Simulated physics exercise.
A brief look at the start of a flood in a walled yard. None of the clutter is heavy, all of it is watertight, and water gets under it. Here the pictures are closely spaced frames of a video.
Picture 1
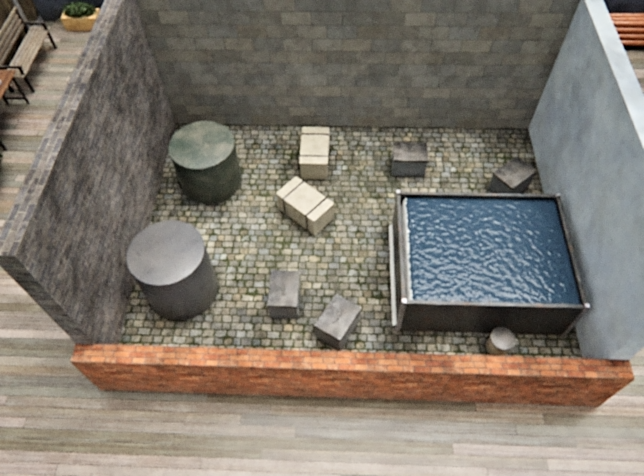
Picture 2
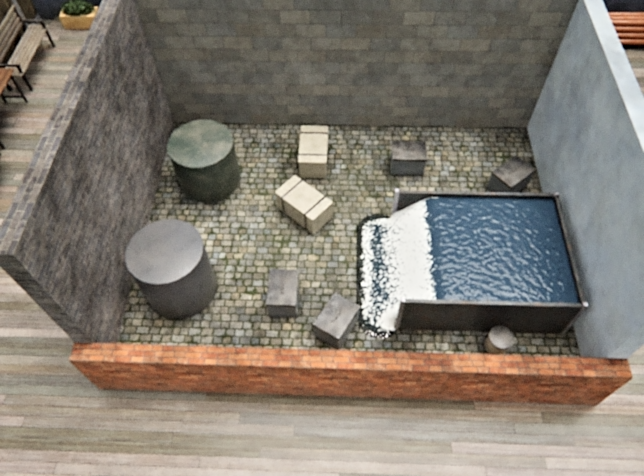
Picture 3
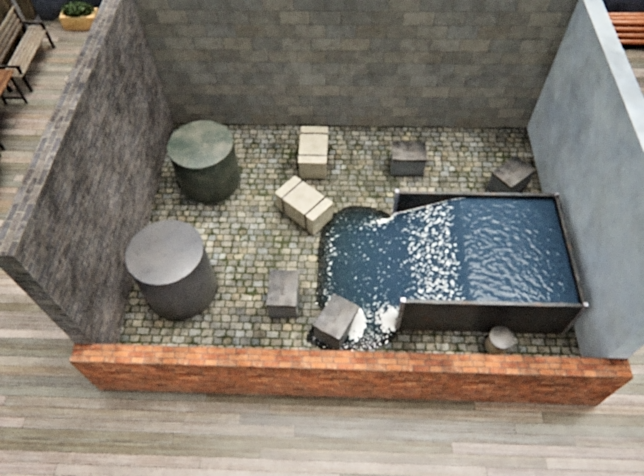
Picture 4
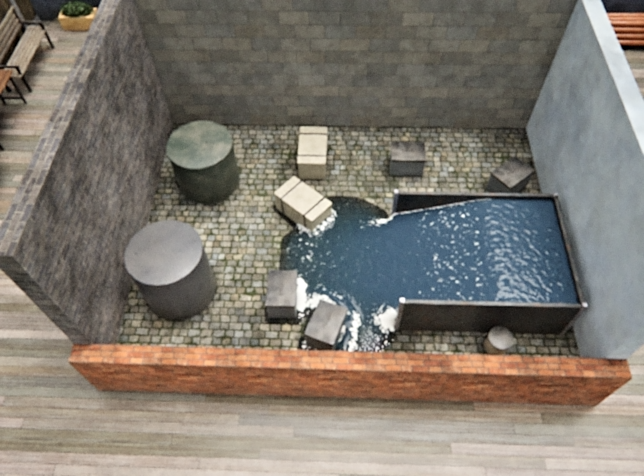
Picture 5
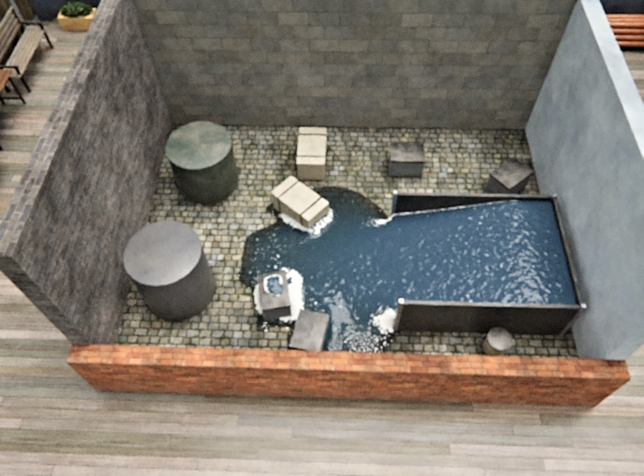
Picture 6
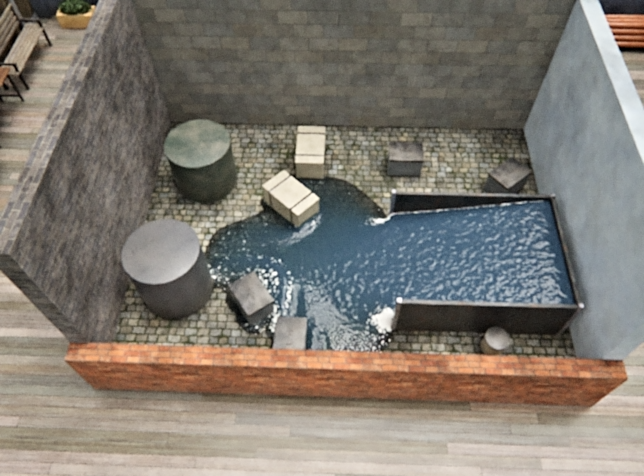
Water pouring leftward from an open-ended tank across a walled cobbled yard, spreading around blocks and shifting a few of them.
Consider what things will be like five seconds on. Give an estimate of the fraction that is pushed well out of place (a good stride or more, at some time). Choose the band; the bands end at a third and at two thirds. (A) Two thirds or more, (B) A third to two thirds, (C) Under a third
A third to two thirds (B).
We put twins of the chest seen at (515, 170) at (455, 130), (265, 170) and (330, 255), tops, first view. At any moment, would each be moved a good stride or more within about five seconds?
In order: Hardly budges, shoved clear, then shoved clear.
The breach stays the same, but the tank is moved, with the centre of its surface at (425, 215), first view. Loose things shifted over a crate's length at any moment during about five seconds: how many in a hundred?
Around 70 in a hundred.
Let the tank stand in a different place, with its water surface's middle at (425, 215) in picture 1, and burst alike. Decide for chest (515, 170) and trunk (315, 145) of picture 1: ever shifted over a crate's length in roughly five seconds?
In order: Distance not reached, distance reached.
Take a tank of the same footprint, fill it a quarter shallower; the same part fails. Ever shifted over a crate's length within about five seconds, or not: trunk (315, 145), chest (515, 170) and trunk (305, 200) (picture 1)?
Item by item: Cleared the mark, then missed the mark, then cleared the mark.
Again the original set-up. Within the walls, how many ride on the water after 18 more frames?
It adds up to 4.
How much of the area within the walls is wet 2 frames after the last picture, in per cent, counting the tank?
Roughly 50 %.
A moment on, 3 of 7 are well off their spots; 1 afloat.
Next, 3 of 7 are well off their spots; 3 afloat.
Later, 3 of 7 are well off their spots; 4 afloat.
In the end, 3 of 7 are well off their spots, and 4 have been at some point; 4 afloat.
